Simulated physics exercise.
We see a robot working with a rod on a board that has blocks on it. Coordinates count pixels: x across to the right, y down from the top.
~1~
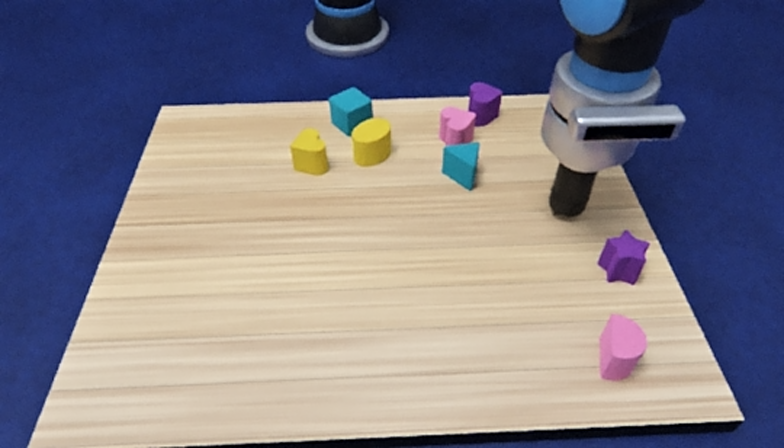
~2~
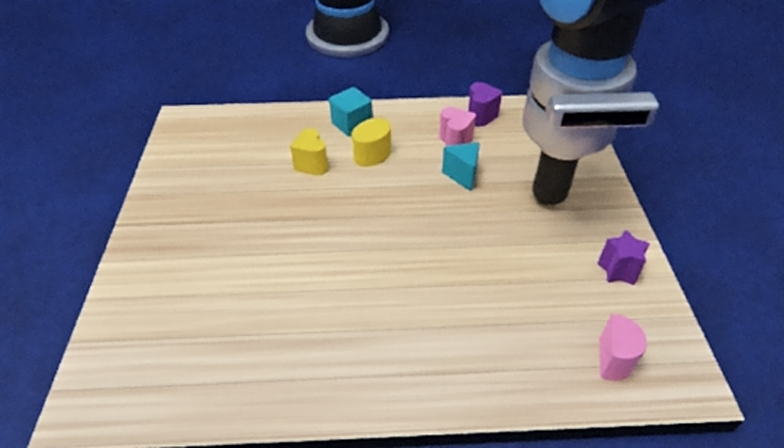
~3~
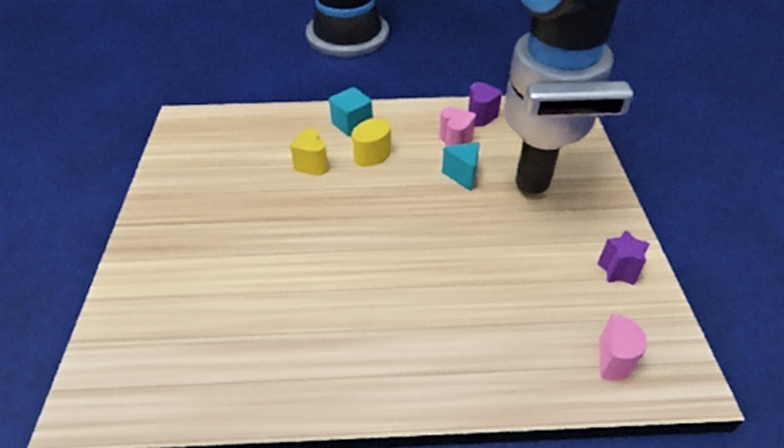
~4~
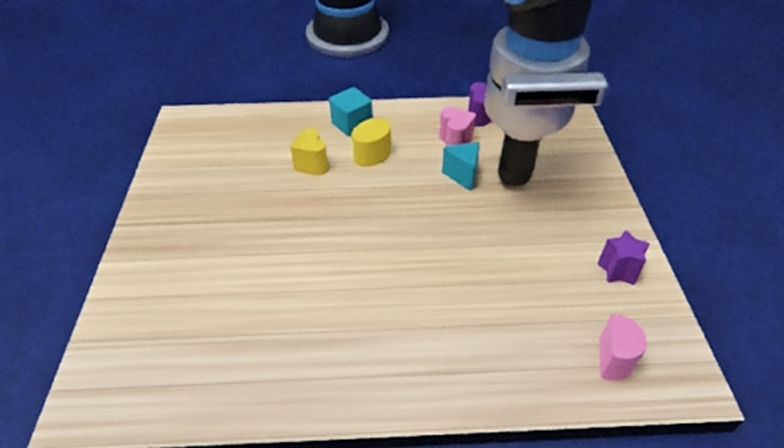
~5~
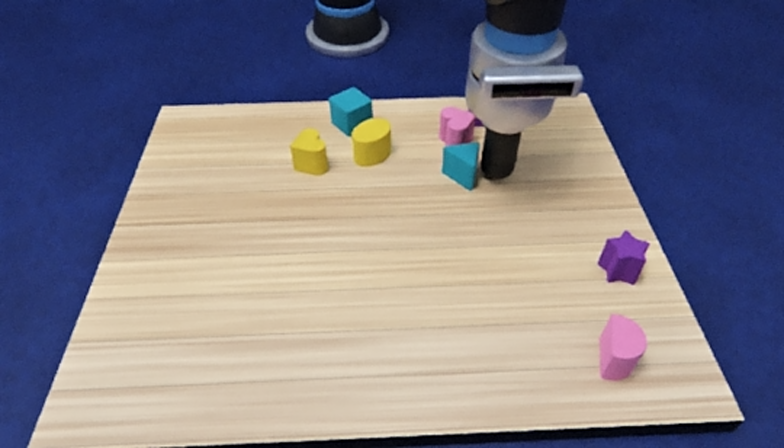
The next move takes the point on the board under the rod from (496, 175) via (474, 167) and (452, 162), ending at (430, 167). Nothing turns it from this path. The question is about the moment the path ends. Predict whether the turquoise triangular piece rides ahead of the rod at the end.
It rides in front to the end.
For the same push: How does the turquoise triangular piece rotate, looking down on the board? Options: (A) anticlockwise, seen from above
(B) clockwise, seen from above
A (anticlockwise, seen from above)
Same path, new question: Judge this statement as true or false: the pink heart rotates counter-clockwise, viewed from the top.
My answer: False.
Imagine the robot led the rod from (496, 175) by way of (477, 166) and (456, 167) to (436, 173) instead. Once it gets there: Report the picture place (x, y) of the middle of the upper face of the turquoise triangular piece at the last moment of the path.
I'd place it at (412, 158), taking the centre of its top.
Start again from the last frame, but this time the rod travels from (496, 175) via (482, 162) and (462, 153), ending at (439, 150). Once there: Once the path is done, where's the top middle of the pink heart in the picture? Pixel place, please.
The spot you're after is about (438, 107) in the image.
What follows on the original path. Halfway along, rod (463, 156); pink heart (456, 116); turquoise triangular piece (441, 149), turned 60° anticlockwise.
At the end, rod (430, 160); yellow oval block not moved; pink heart (453, 115), turned 20° clockwise; turquoise triangular piece (415, 158), turned 75° anticlockwise.
